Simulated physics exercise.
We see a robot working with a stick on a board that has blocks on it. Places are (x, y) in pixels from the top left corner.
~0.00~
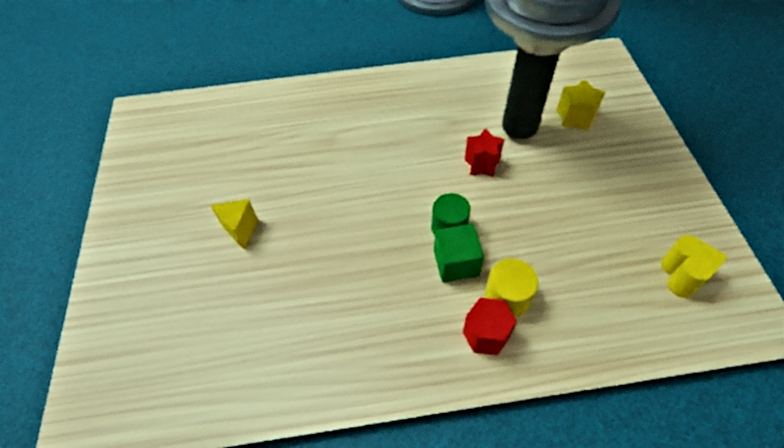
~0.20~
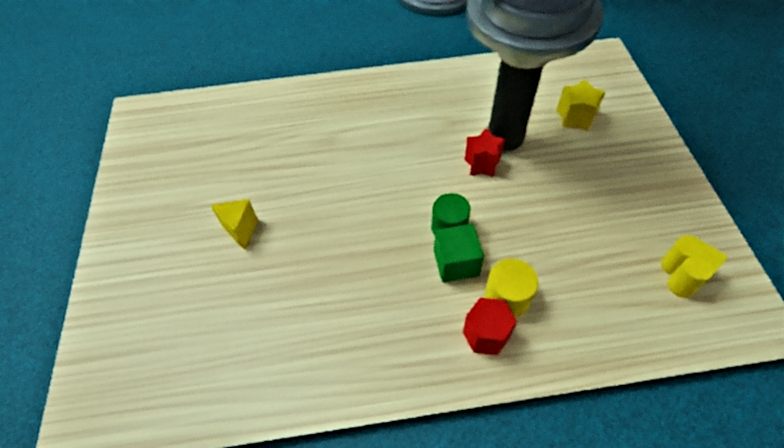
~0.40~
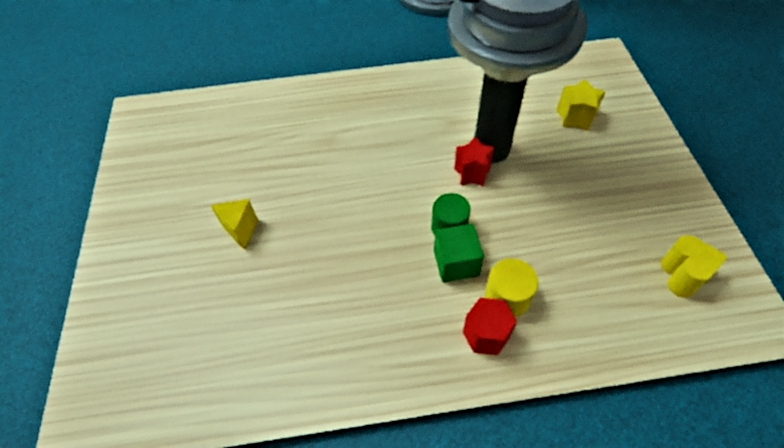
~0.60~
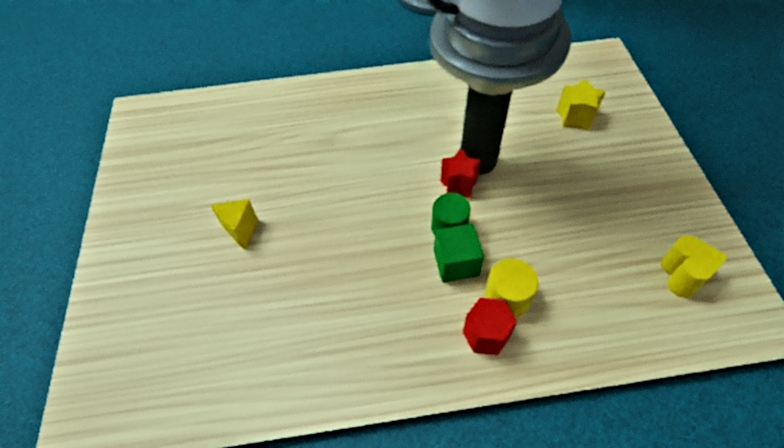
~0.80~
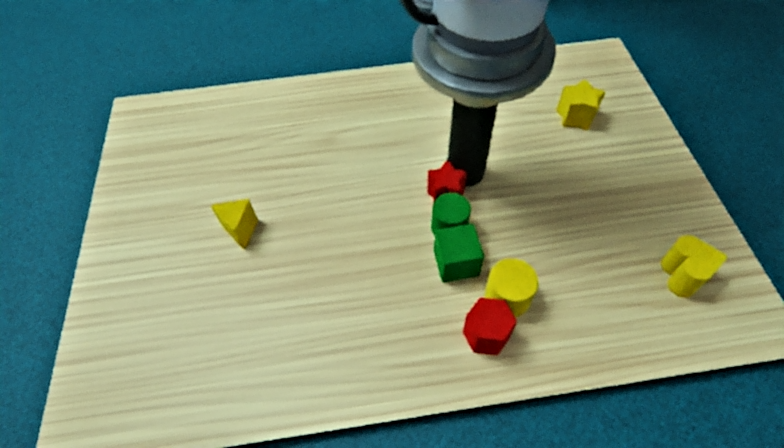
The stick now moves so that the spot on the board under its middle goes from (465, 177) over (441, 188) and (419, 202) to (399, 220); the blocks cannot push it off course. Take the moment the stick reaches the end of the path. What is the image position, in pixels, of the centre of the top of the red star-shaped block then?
The top centre is at (377, 224).
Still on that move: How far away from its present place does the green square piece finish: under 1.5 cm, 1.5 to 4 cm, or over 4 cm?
That one ends up within 1.5 cm of where it is now.
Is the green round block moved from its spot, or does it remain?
In the end it has been moved.
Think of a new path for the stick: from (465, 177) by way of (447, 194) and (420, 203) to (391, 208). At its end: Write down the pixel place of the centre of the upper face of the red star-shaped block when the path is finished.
About (381, 216).
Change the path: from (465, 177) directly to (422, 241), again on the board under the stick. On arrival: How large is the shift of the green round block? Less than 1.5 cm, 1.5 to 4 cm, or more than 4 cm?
Answer: More than 4 cm.
On the path given first. Halfway along, stick (429, 191); red star-shaped block (410, 197); green round block (440, 220); green square piece (462, 251).
At the end, stick (399, 216); red star-shaped block (377, 224); green round block (440, 220); green square piece (462, 251).
